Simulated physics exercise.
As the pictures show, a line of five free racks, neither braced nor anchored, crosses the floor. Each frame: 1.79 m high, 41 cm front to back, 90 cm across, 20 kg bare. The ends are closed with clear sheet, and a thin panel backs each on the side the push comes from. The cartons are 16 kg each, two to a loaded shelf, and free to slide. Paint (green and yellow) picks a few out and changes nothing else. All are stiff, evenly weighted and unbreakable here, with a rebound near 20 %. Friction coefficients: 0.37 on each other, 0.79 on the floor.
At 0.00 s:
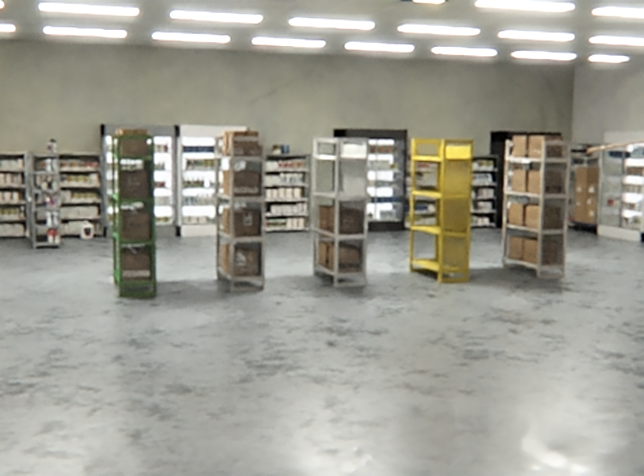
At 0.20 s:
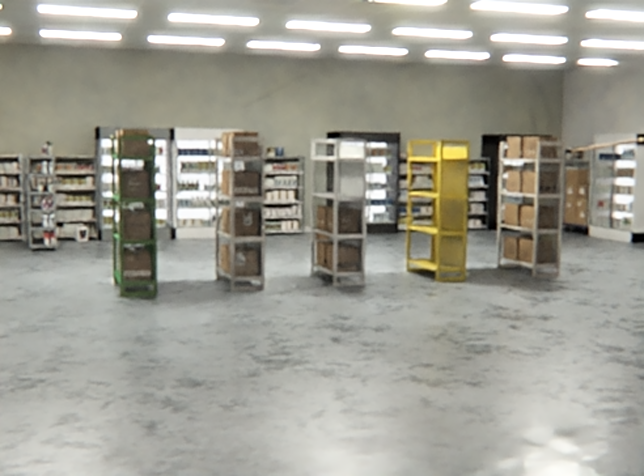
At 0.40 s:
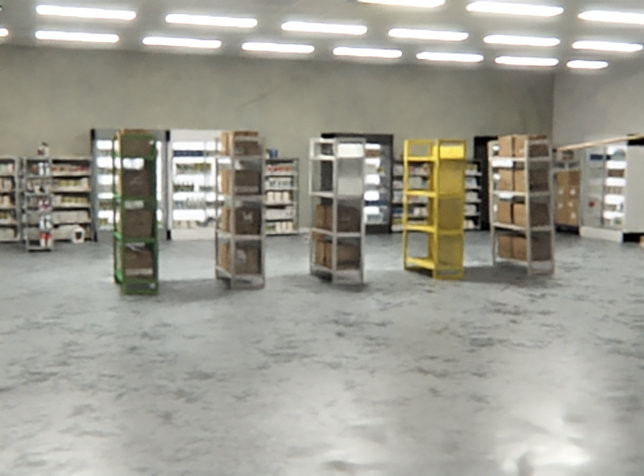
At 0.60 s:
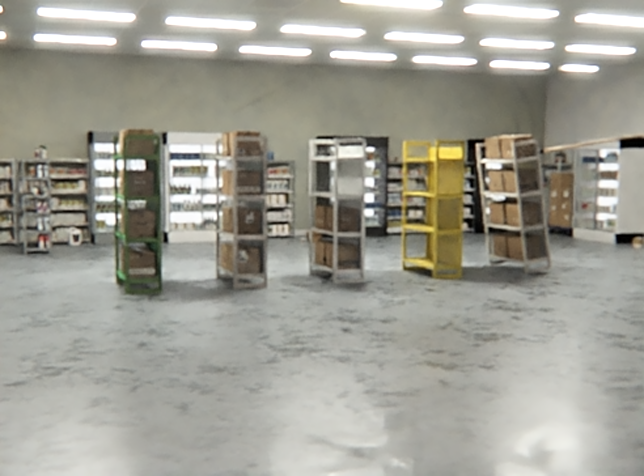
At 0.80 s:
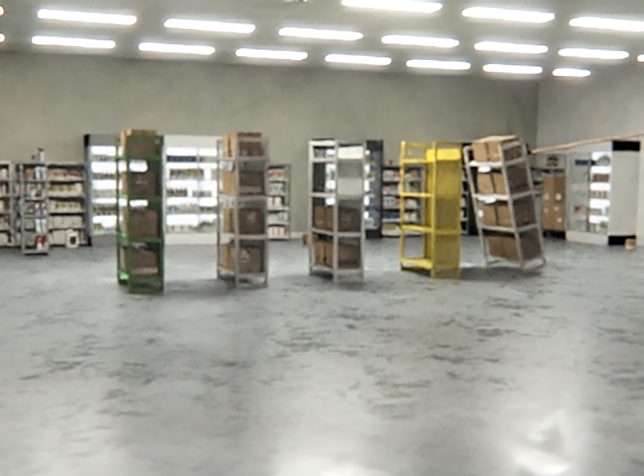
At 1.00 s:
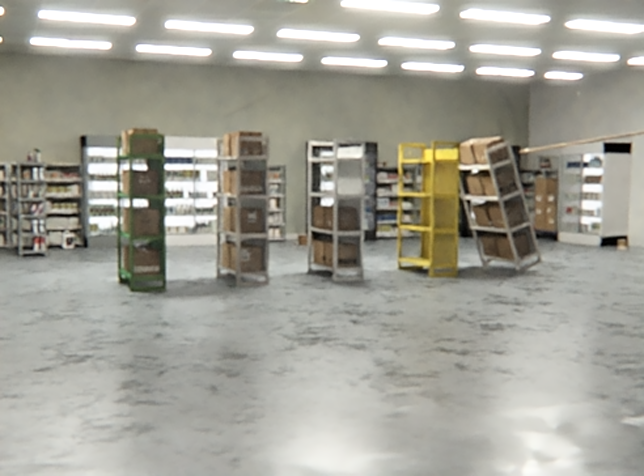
A pole pushing in from the right, leaning the end rack of cartons left toward the yellow one while four others stand still.
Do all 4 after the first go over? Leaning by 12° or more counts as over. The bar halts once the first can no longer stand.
Only some go over.
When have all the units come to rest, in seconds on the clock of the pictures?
At about 3.0 s.
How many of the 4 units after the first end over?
2 of them.
After 1.26 s, 0 cartons spilt or dropped; none of the 4 other units over.
After 1.54 s, 6 cartons spilt or dropped; 1 of the 4 other units over; yellow unit 15° from how it stood.
After 1.80 s, 8 cartons spilt or dropped; 2 of the 4 other units over; yellow unit 41° from how it stood.
After 2.22 s, 10 cartons spilt or dropped; 2 of the 4 other units over; yellow unit 55° from how it stood.
In the end (3.1 s), 12 cartons spilt or dropped; 2 of the 4 other units over; yellow unit 56° from how it stood; green unit unmoved. Two left standing. From the last view, middles, yellow unit near (368, 225), green unit near (141, 211).
